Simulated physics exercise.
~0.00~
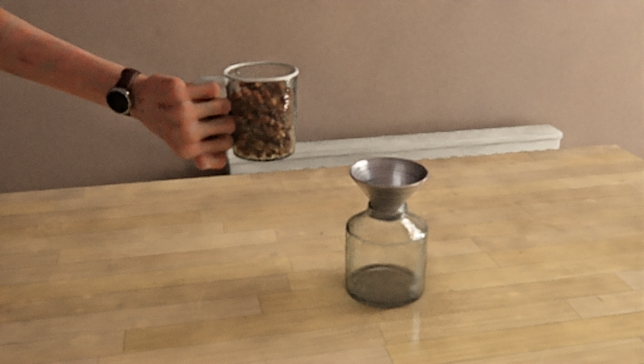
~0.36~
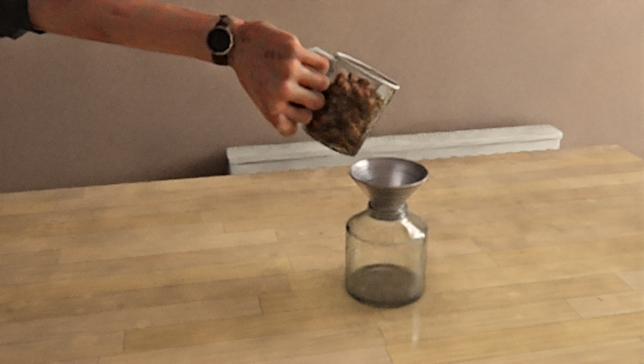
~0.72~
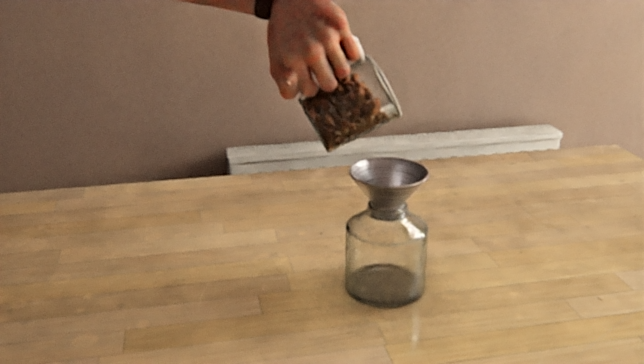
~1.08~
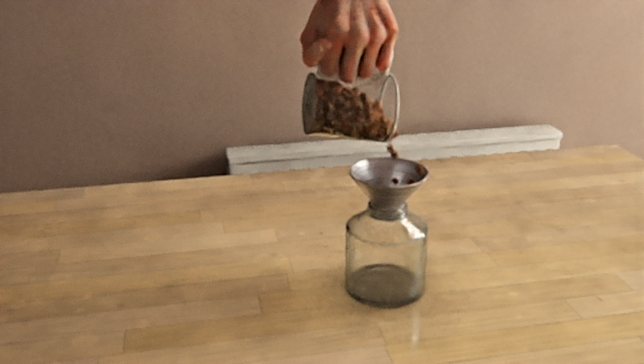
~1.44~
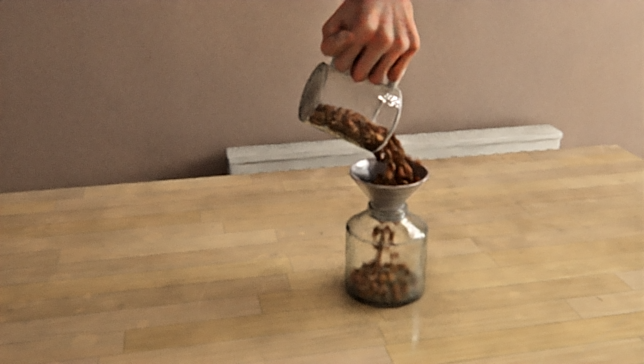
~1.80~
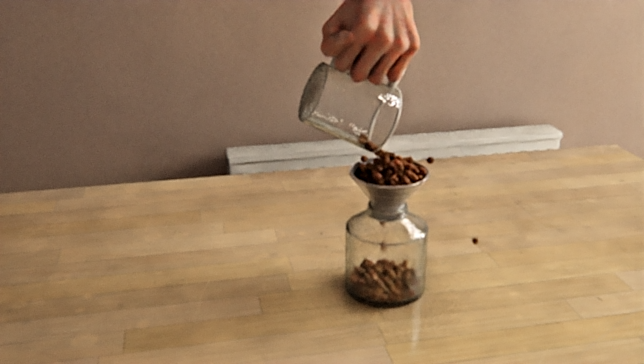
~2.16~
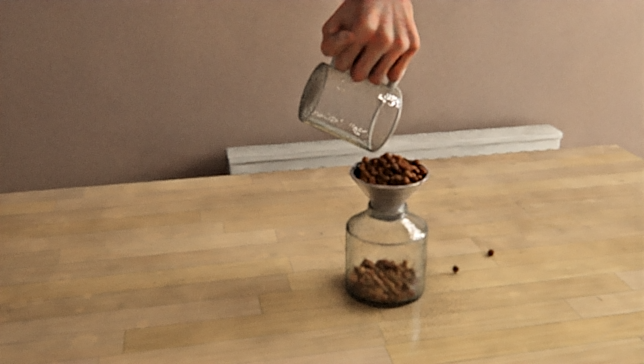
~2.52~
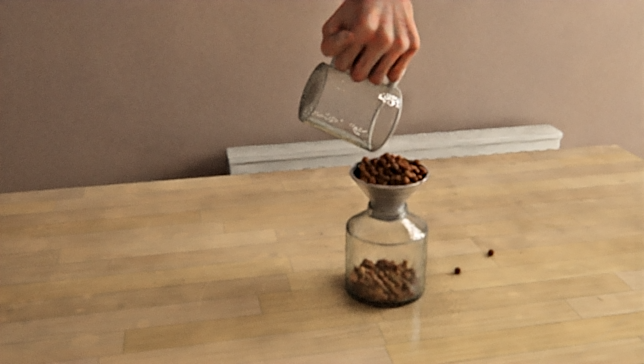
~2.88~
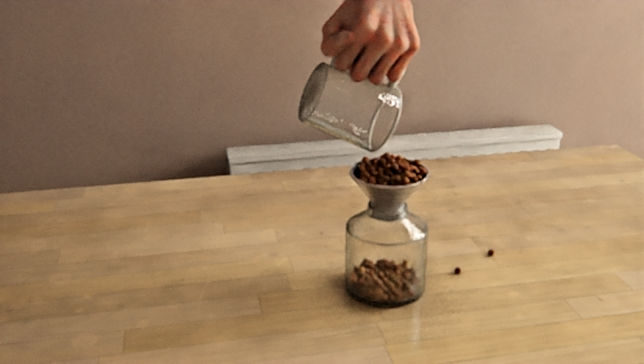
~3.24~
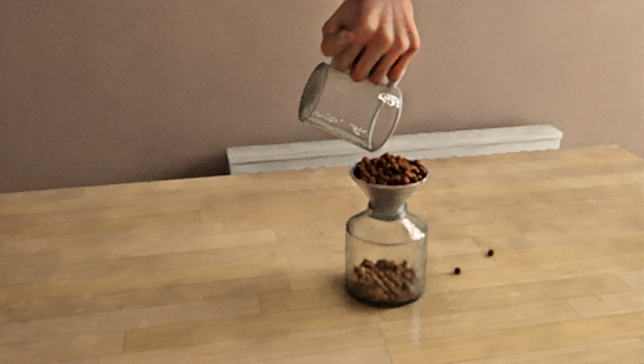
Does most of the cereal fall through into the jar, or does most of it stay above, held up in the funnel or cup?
Most of it stays above the jar, with the funnel left heaped with pieces. A fair share reaches the jar, and very few pieces end up on the table.
